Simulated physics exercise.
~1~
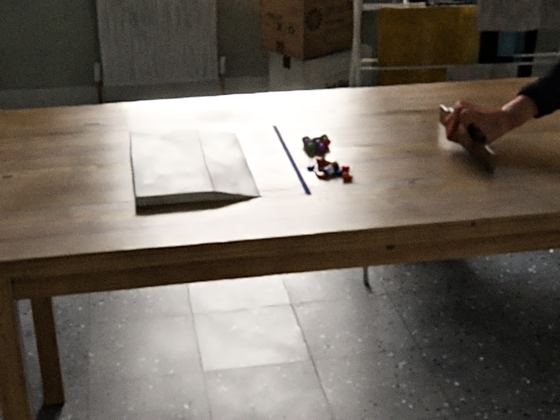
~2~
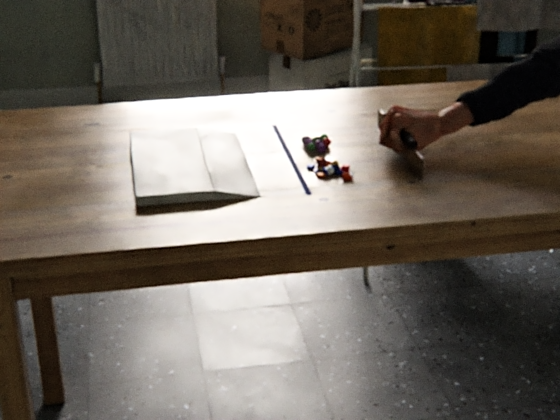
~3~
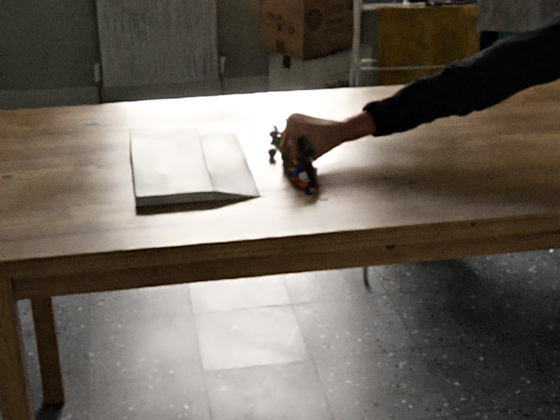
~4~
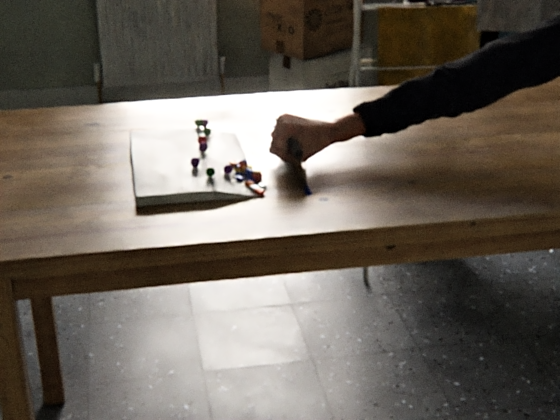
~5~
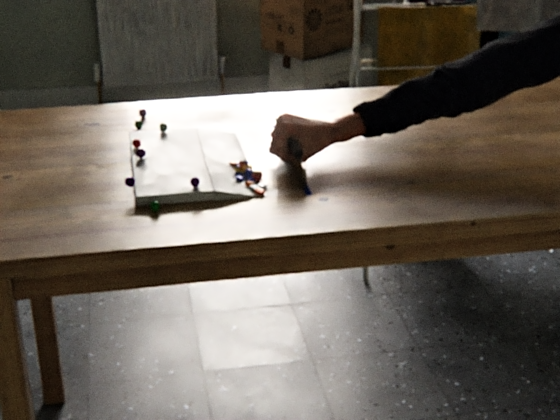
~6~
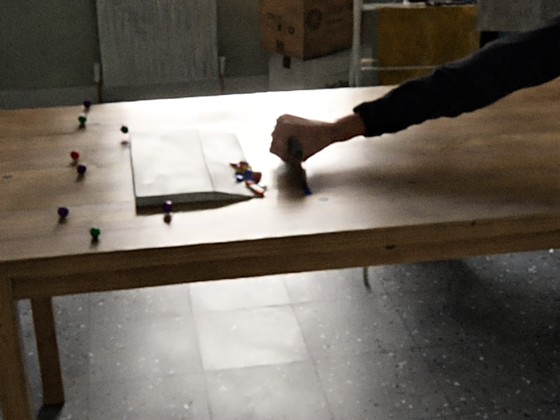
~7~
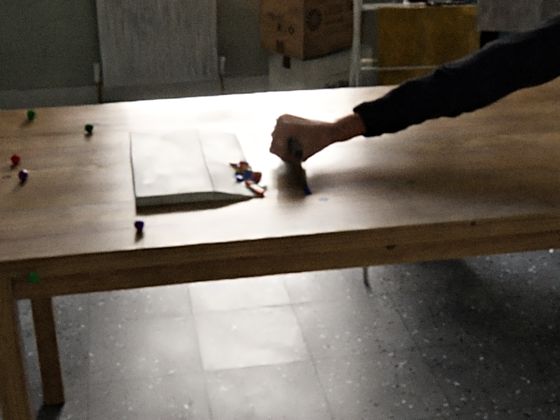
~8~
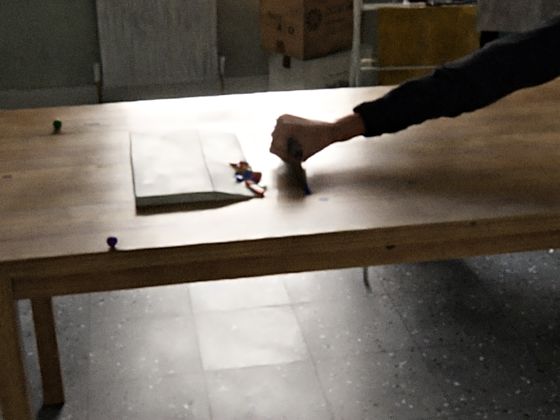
A hand holding a scraper swept left across a wooden table and stopped at the blue tape, sending the far loose pieces over the pale ramp and scattering leftward, some off the table, while the near cluster stayed at the ramp's lower edge.
